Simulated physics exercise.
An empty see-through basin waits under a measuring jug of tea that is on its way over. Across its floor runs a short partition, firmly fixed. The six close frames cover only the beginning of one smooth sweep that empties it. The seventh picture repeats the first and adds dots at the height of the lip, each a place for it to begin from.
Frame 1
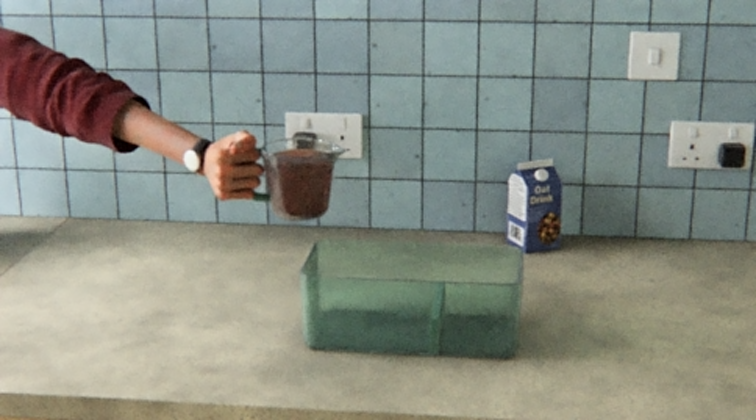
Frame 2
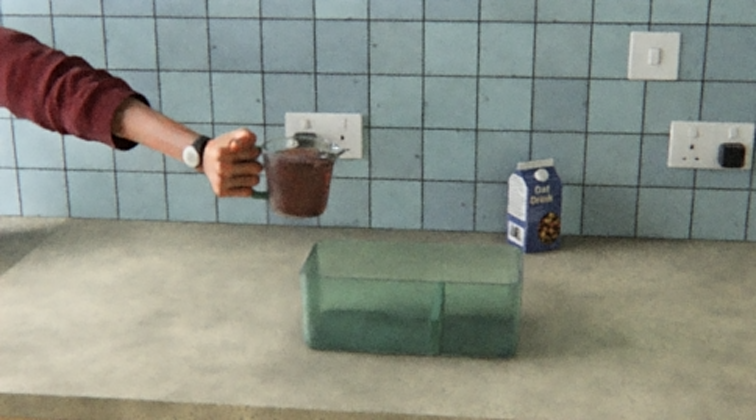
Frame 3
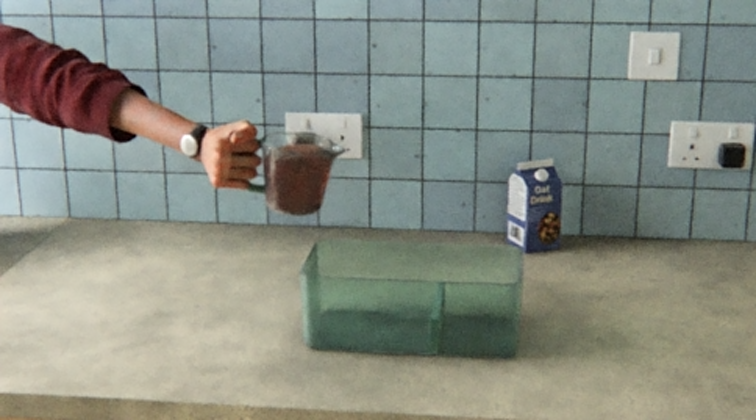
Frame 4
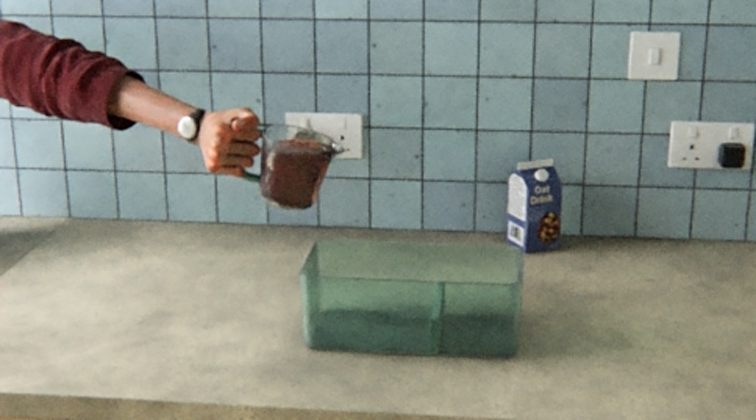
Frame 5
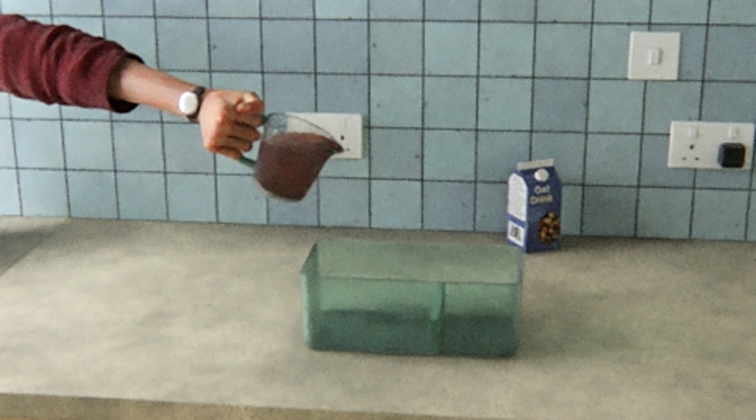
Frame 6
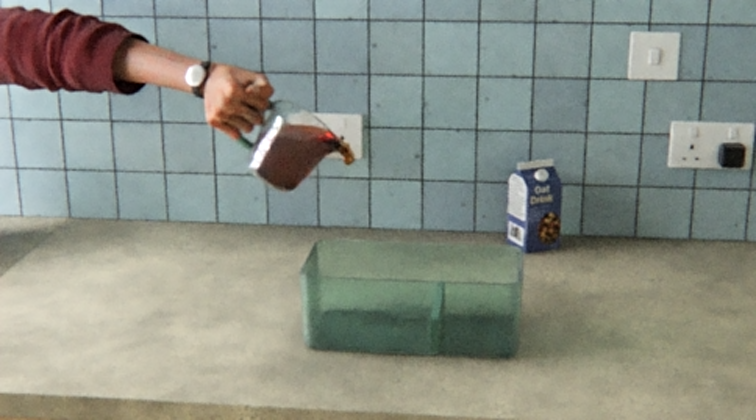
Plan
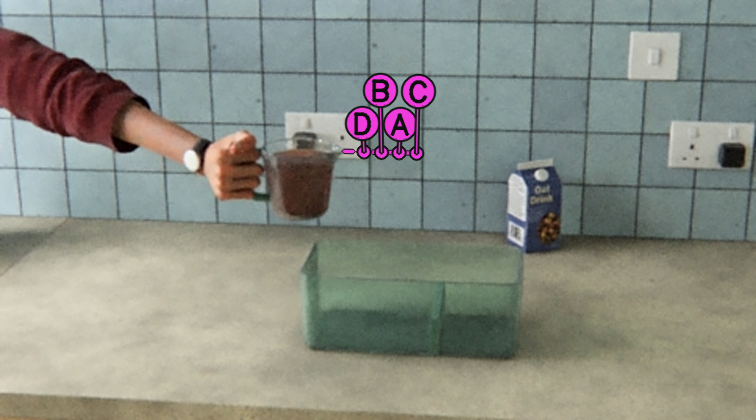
A hand in a maroon sleeve holds a clear jug of brown liquid upright above a see-through green basin with a low divider, then gradually tilts it rightward until a little liquid comes over the lip.
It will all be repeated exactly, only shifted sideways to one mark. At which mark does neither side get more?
D works best here.
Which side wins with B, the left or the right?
More ends on the right.
On the marked copy, A at (399, 152); B at (381, 152); C at (416, 153); D at (364, 151).
For spot A, about 8 % ends left of the wall and 88 % right of it; 4 % is lost outside.
For spot B, about 13 % ends left of the wall and 85 % right of it.
For spot C, about 24 % ends left of the wall and 70 % right of it; 6 % is lost outside.
For spot D, about 47 % ends left of the wall and 51 % right of it.
